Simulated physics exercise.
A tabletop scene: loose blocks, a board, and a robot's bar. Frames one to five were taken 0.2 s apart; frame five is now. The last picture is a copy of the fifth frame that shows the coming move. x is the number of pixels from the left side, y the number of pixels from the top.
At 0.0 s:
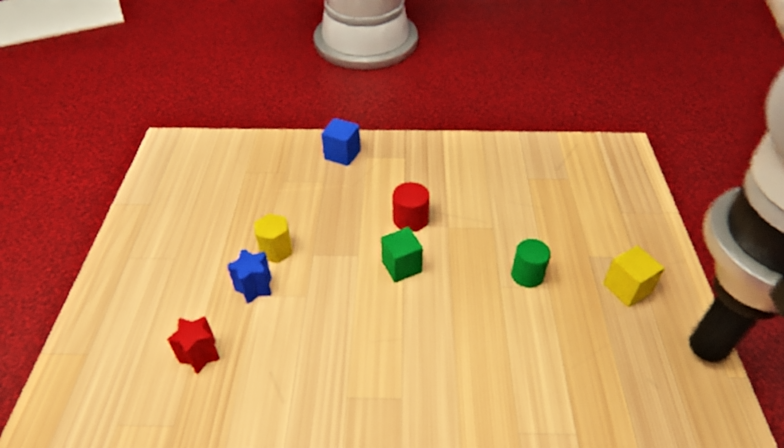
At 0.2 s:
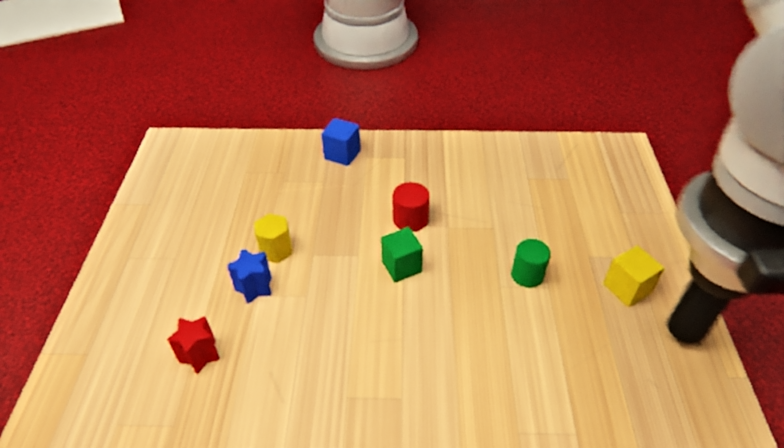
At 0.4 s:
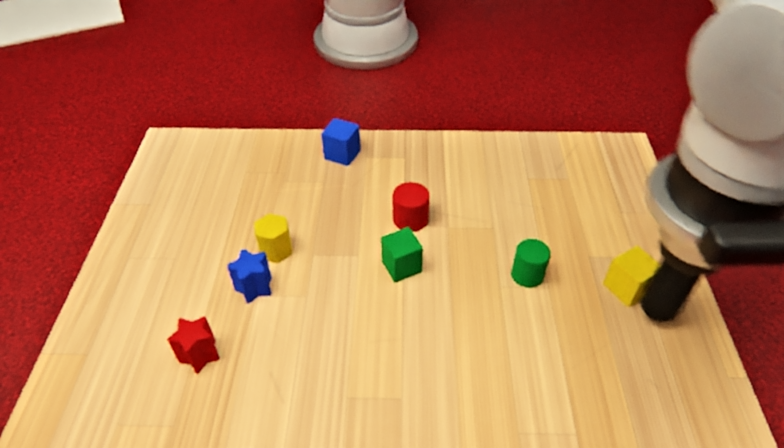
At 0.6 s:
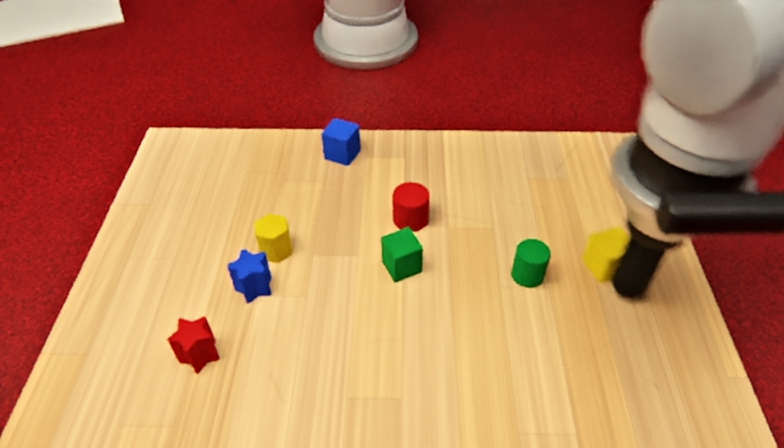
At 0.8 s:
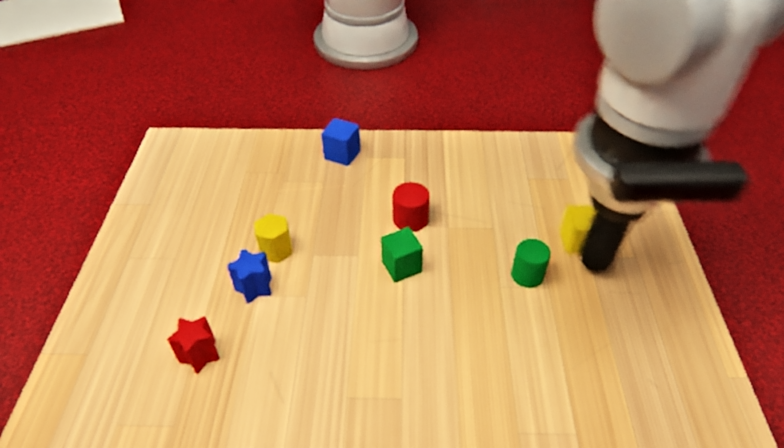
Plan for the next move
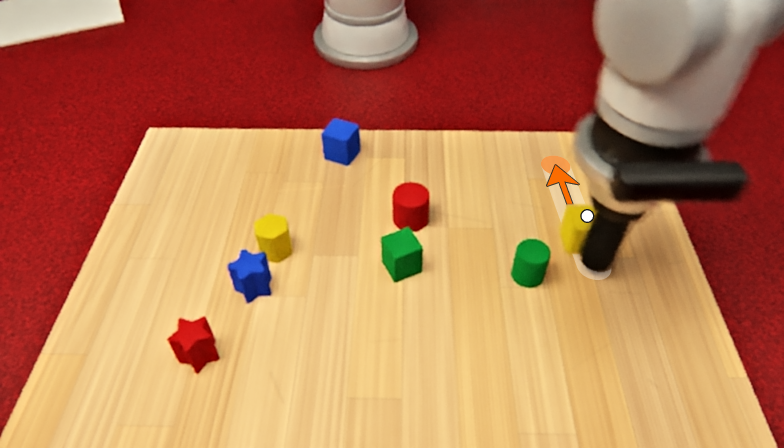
Robot arm with a black bar moving in from the right and pushing a yellow block up and left across a wooden board.
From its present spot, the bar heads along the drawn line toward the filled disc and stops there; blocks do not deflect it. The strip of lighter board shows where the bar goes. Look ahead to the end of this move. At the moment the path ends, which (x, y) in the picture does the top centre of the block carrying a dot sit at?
Near (537, 157).
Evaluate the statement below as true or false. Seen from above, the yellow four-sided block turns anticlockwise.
True - the claim holds.
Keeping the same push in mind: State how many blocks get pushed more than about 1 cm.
Answer: One block.
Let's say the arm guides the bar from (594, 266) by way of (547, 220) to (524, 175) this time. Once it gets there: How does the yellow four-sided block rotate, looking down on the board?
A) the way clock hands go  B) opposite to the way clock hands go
I choose A.
The line goes in a line from (594, 266) to (556, 165); the dot is on the yellow four-sided block.
The first path, step by step. One third of the way, bar at (582, 221); yellow four-sided block at (564, 184), turned 35° anticlockwise.
Two thirds of the way, bar at (569, 188); yellow four-sided block at (543, 160), turned 75° anticlockwise.
At the end, bar at (558, 158); green cylinder unmoved; yellow four-sided block at (537, 157), turned 90° anticlockwise.
